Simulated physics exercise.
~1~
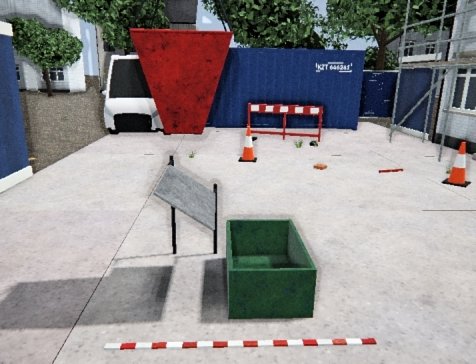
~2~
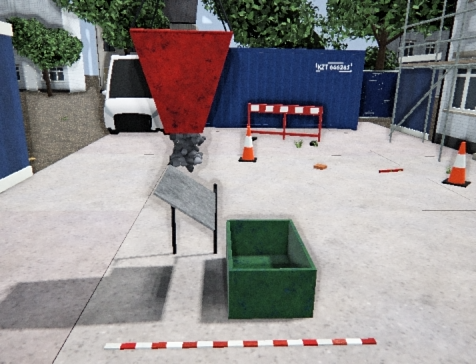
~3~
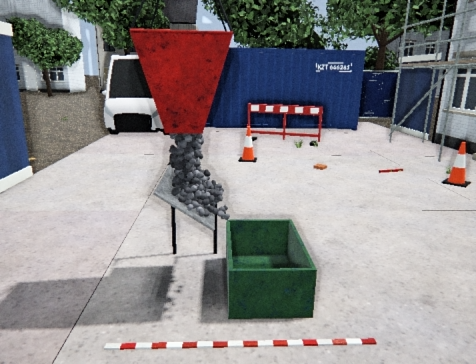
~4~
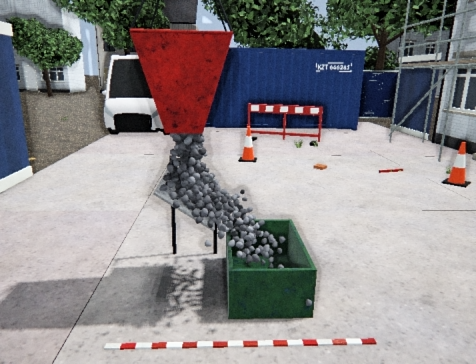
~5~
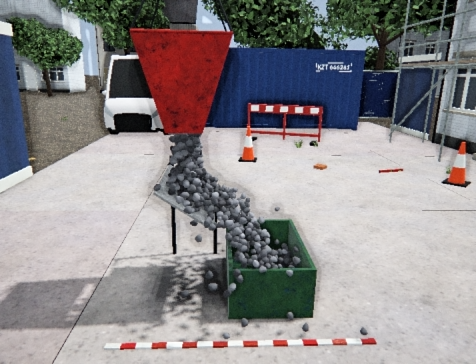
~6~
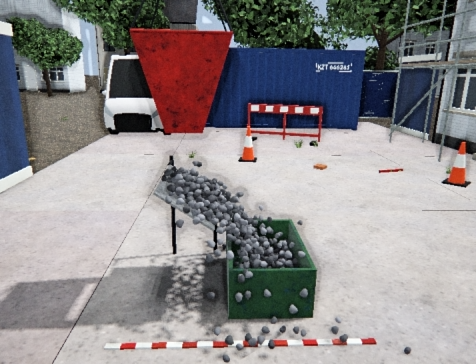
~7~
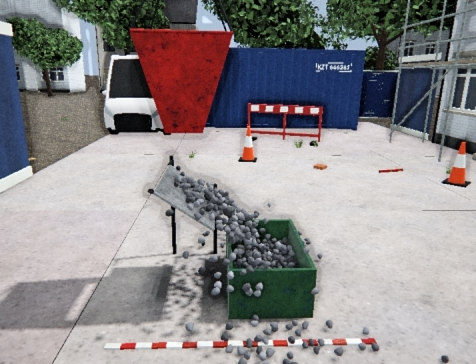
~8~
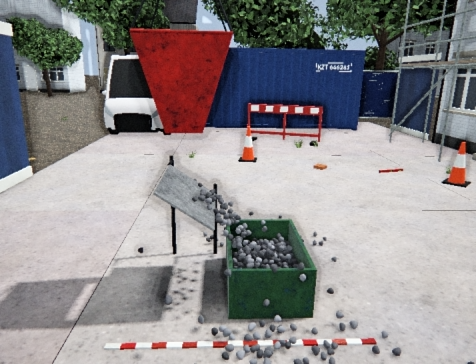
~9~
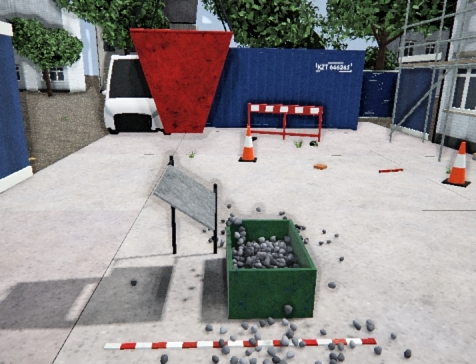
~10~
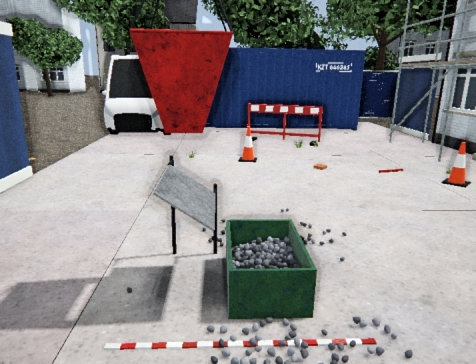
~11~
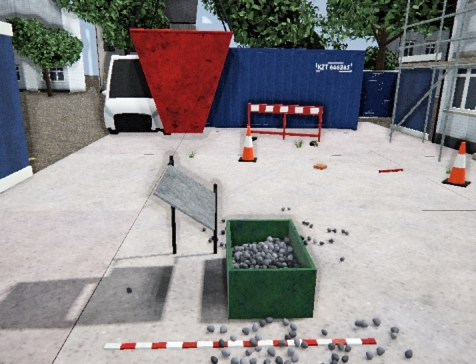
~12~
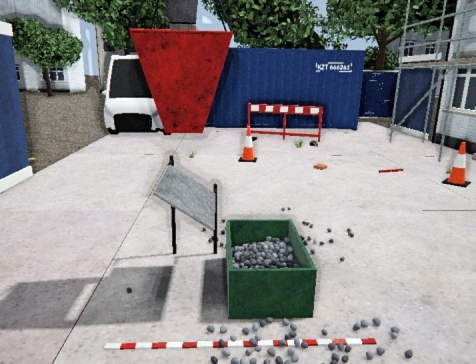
A red hopper drops grey stones down a sloped plate into a green bin, scattering some.
